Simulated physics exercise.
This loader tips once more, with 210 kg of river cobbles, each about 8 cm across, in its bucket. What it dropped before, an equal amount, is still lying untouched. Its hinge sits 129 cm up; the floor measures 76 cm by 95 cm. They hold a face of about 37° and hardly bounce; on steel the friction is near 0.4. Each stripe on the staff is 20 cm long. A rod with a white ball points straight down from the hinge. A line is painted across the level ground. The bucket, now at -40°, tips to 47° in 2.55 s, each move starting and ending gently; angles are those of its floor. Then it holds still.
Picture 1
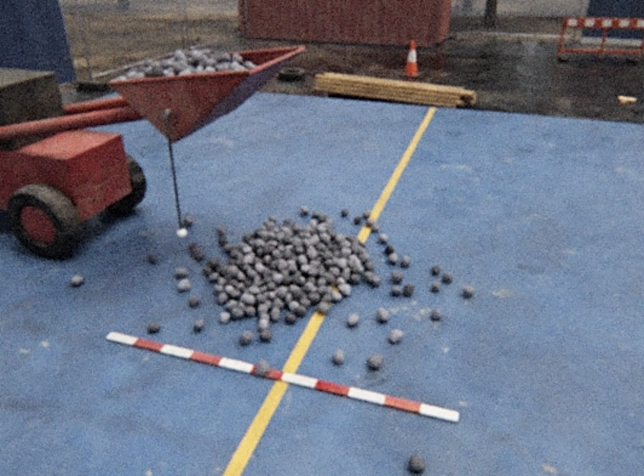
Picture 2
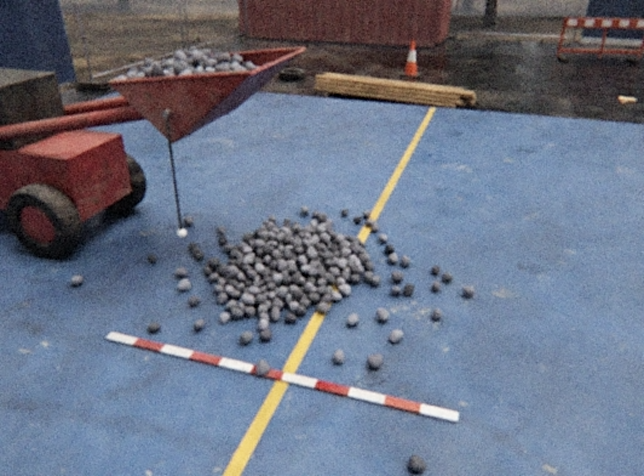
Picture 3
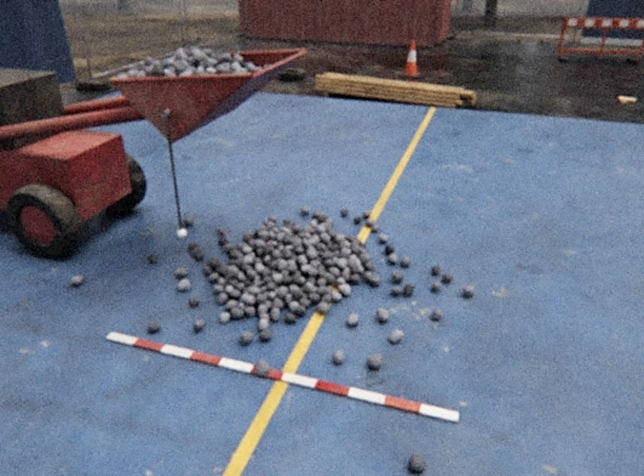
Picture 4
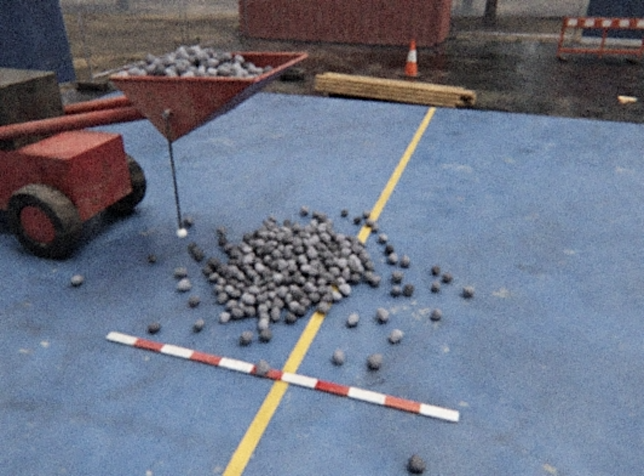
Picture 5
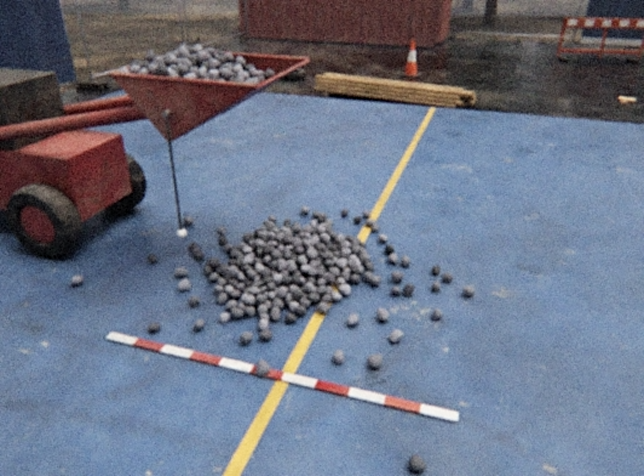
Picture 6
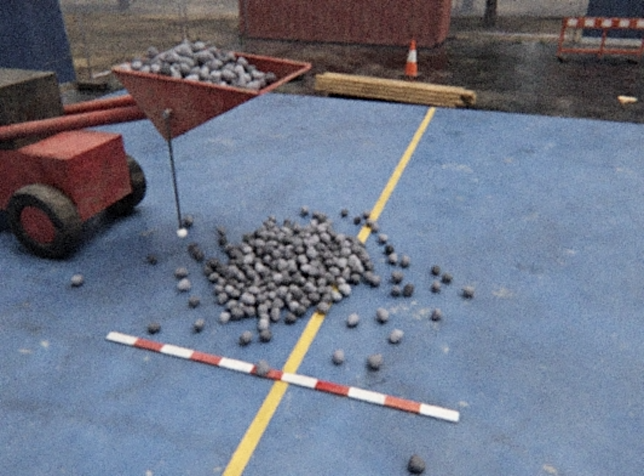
A flat blue floor with a yellow line painted across it is seen from above at an angle, with wet dark ground behind. A red loader at left holds a bucket of grey stones above and behind a loose grey pile, with a red-and-white staff in front and an orange cone beyond. The bucket slowly tilts, its right-hand lip lowering slightly while its stones stay inside; the pile and camera remain still.
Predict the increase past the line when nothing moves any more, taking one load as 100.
Roughly 42 per cent of a load more.
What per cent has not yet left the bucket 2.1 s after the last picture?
About 0 per cent.
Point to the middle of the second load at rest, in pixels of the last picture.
Around (326, 260).
Then, 1.3 s after the last picture the floor is at 33°; in per cent of one load, 82 in the bucket, 104 short of the line, 13 past the line; the foremost stones are at (432, 308).
Then, 2.1 s after the last picture the floor is at 47°; in per cent of one load, 0 in the bucket, 153 short of the line, 47 past the line; the foremost stones are at (443, 307).
Then, 2.4 s after the last picture the floor is at 47°; in per cent of one load, 0 in the bucket, 145 short of the line, 55 past the line; the foremost stones are at (474, 303).
Then, 4.9 s after the last picture the floor is at 47°; in per cent of one load, 0 in the bucket, 145 short of the line, 55 past the line; the foremost stones are at (493, 306). Net gain past the line, 42.
